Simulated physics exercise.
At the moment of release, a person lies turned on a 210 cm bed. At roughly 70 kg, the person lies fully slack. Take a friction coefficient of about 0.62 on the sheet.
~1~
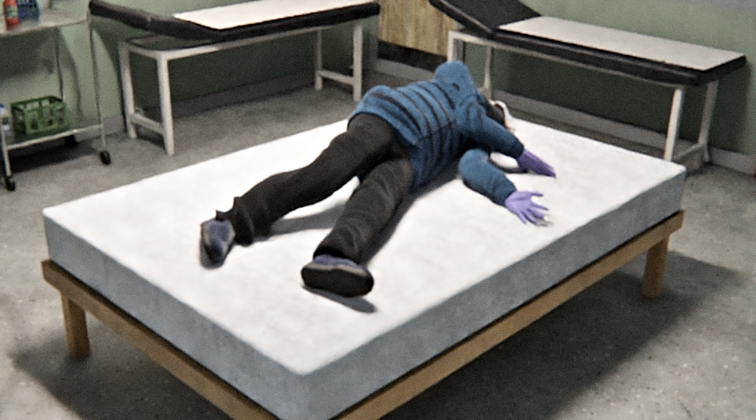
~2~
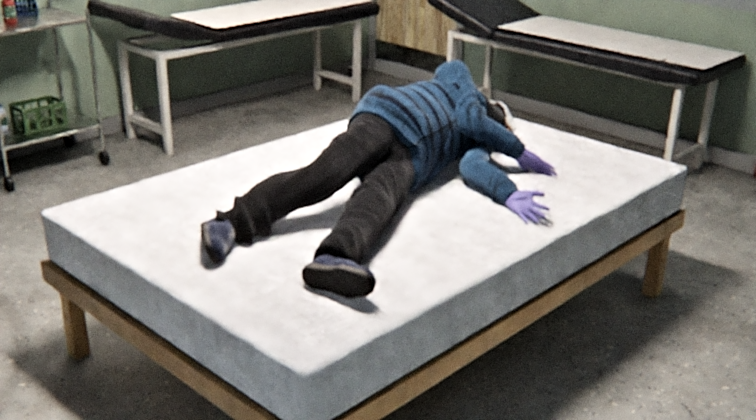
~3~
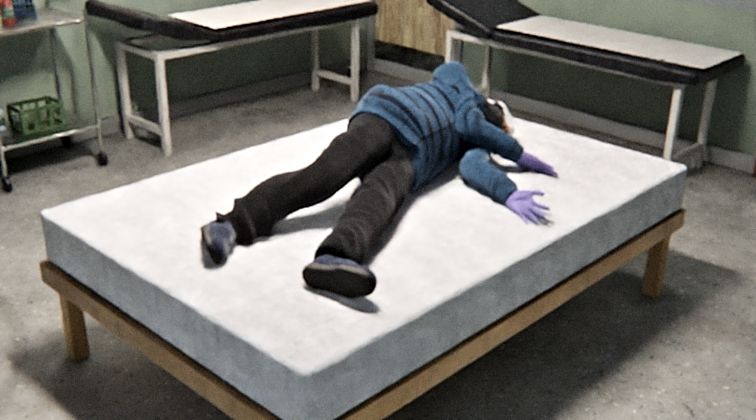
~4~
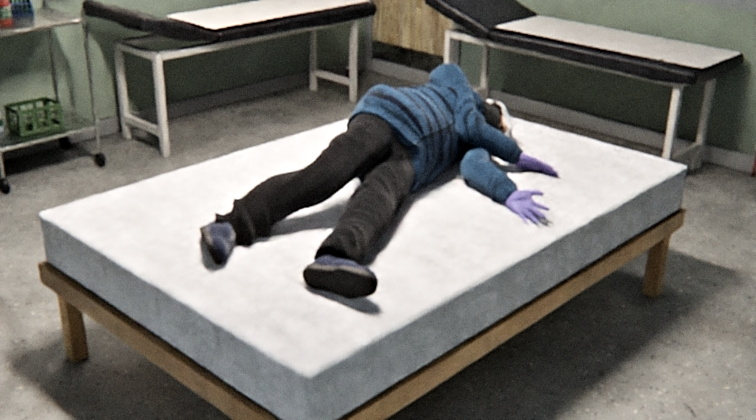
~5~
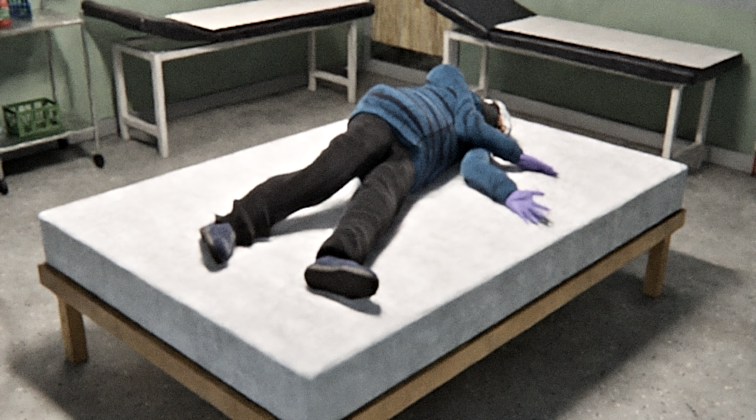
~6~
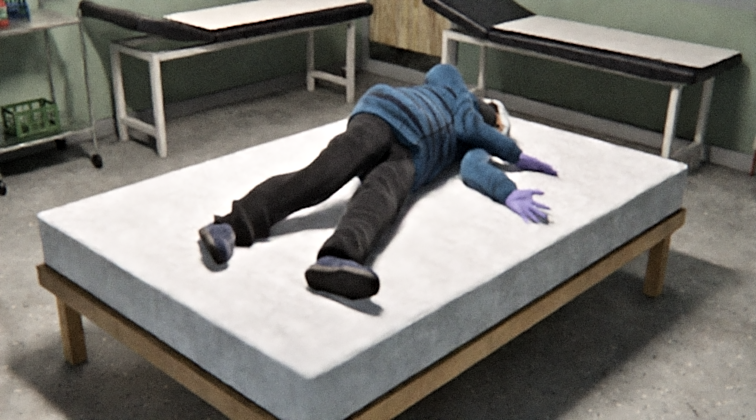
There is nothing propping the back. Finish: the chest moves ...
... backwards.
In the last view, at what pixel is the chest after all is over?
I'd put it somewhere close to (416, 124).
Then, 0.24 s after the last picture the chest is turned 60° from lying flat on the back, near (444, 117) in the last picture's view.
Then, 0.64 s after the last picture the chest is turned 55° from lying flat on the back, near (439, 117) in the last picture's view.
Then, 1.24 s after the last picture the chest is turned 45° from lying flat on the back, near (432, 119) in the last picture's view.
In the final state, chest sinks back.
